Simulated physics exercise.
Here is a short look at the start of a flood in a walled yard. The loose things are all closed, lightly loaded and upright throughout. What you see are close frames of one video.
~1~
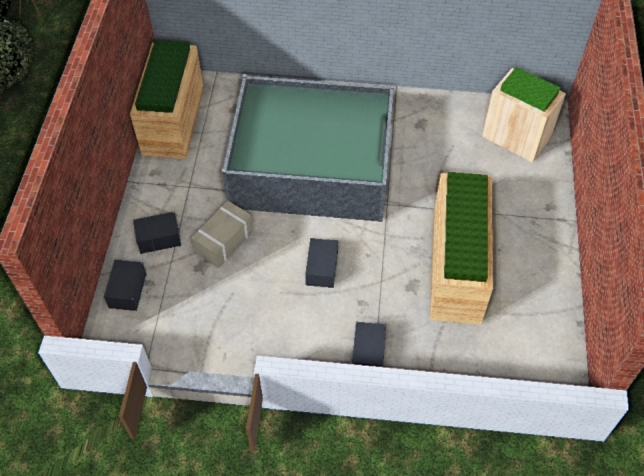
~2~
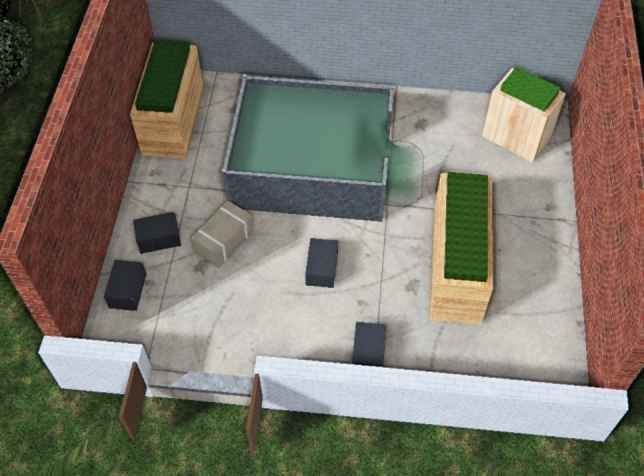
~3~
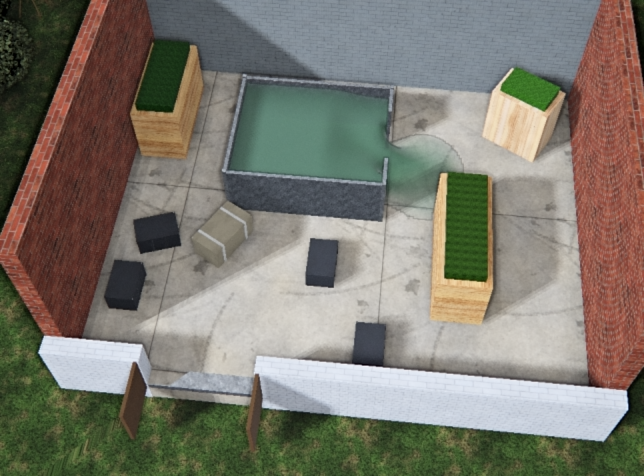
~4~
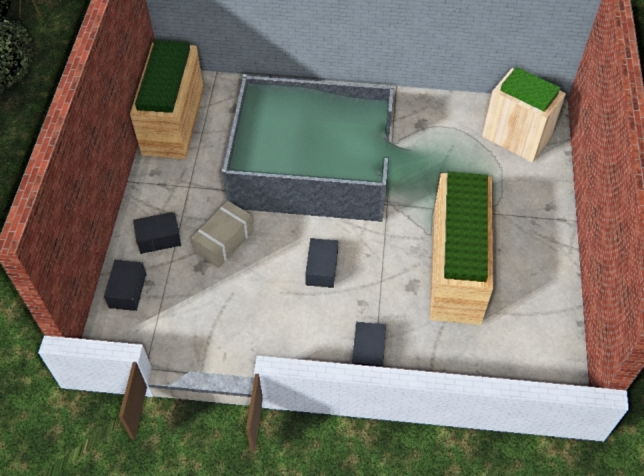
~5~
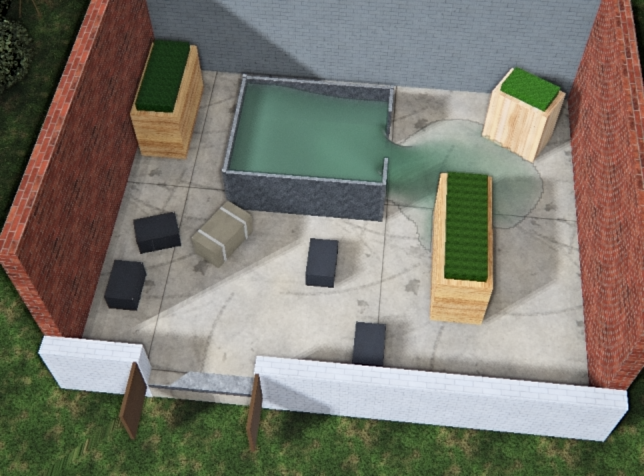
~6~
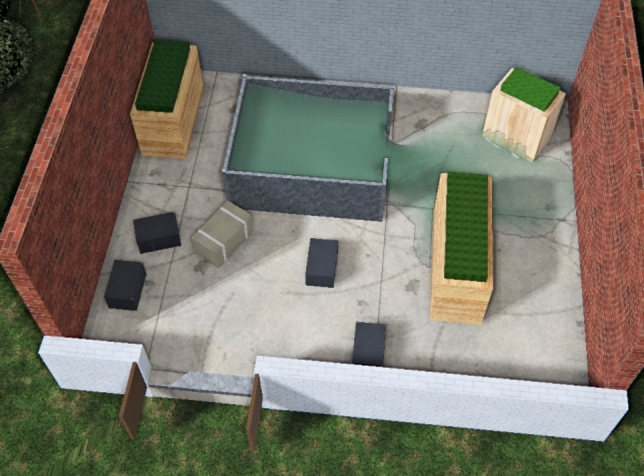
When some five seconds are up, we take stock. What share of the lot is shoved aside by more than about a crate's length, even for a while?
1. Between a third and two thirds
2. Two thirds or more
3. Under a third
Under a third.
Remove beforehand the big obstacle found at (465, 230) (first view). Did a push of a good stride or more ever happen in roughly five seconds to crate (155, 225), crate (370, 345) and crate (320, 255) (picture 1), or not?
Per item in the order asked: Moved little if at all; got moved a good way; got moved a good way.
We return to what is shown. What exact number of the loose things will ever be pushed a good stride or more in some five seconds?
1.
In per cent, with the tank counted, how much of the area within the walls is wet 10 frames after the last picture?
That works out to about 45 in a hundred.
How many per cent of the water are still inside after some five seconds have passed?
Near 100 per cent.
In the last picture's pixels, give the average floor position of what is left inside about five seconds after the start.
The average lands at about (208, 266).
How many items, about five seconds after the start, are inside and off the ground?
Tally: 1.
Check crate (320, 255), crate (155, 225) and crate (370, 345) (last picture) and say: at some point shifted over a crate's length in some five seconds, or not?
Object by object as listed: Falls short, falls short and travels that far.
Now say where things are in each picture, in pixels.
In the first frame, a crate at (369, 343), on the bottom; a crate at (322, 257), on the bottom; 0 of 5 have shifted.
In the second frame, a crate at (369, 343), on the bottom; a crate at (322, 257) rests on the ground; 0 of 5 have shifted.
In the third frame, a crate at (369, 343), on the bottom; a crate at (322, 257), on the bottom; 0 of 5 have shifted.
In the fourth frame, a crate at (369, 343), on the bottom; a crate at (322, 257), on the bottom; 0 of 5 have shifted.
In the fifth frame, a crate at (369, 343) rests on the ground; a crate at (322, 257), on the bottom; 0 of 5 have shifted.
In the sixth frame, a crate at (369, 343) rests on the ground; a crate at (322, 257) rests on the ground; 0 of 5 have shifted.
A moment on, 0 of 5 are well off their spots; 0 afloat.
Next, 0 of 5 are well off their spots; 0 afloat.
Later, 0 of 5 are well off their spots; 0 afloat.
In the end, 1 of 5 are well off their spots, and 1 have been at some point; 1 afloat.
